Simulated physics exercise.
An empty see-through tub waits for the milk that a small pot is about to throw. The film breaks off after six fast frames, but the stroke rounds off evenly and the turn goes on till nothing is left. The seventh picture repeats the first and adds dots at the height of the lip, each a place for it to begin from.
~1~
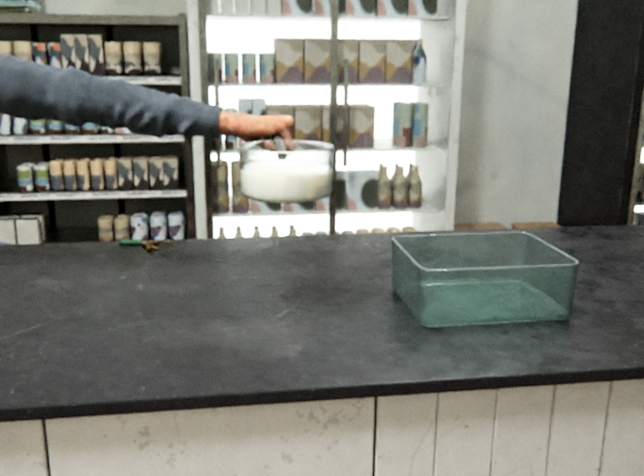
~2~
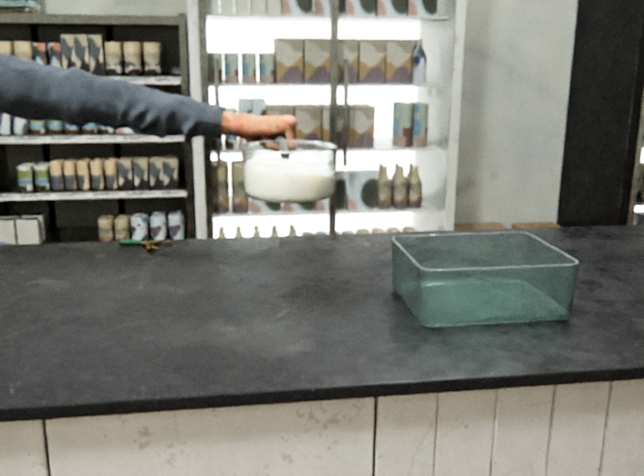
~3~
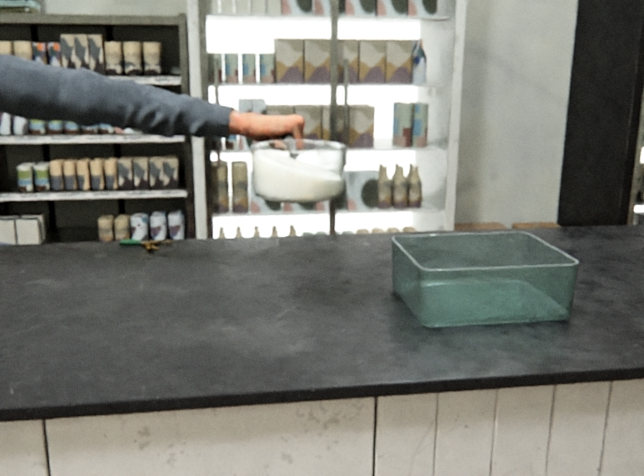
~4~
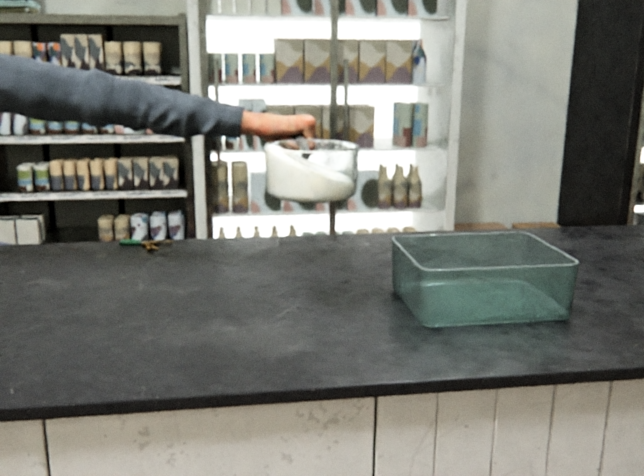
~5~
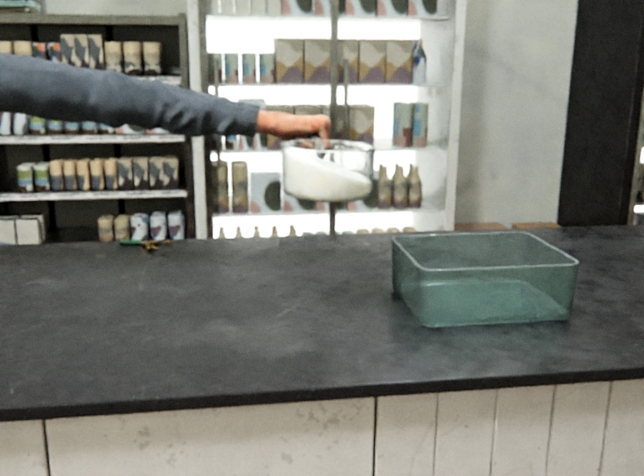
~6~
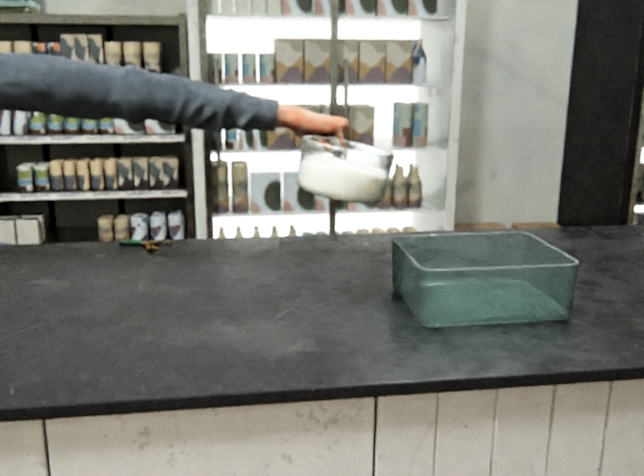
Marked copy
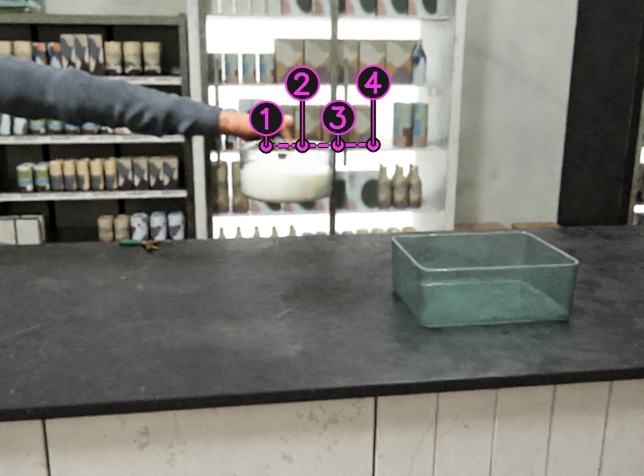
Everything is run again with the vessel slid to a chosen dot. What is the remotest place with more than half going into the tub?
Choose 2.
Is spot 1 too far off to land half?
Yes.
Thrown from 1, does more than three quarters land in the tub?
No, it does not.
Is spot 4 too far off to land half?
No, that is safe.
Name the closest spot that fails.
That is spot 1.
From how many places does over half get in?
Three of them.
In magenta, 1 at (266, 146); 2 at (302, 145); 3 at (338, 145); 4 at (373, 144).
If 1 is chosen, about 34 % lands in the tub, 62 % falls short and 4 % goes beside or beyond.
If 2 is chosen, about 64 % lands in the tub, 29 % falls short and 7 % goes beside or beyond.
If 3 is chosen, about 85 % lands in the tub, 2 % falls short and 12 % goes beside or beyond.
If 4 is chosen, about 91 % lands in the tub, 4 % falls short and 5 % goes beside or beyond.
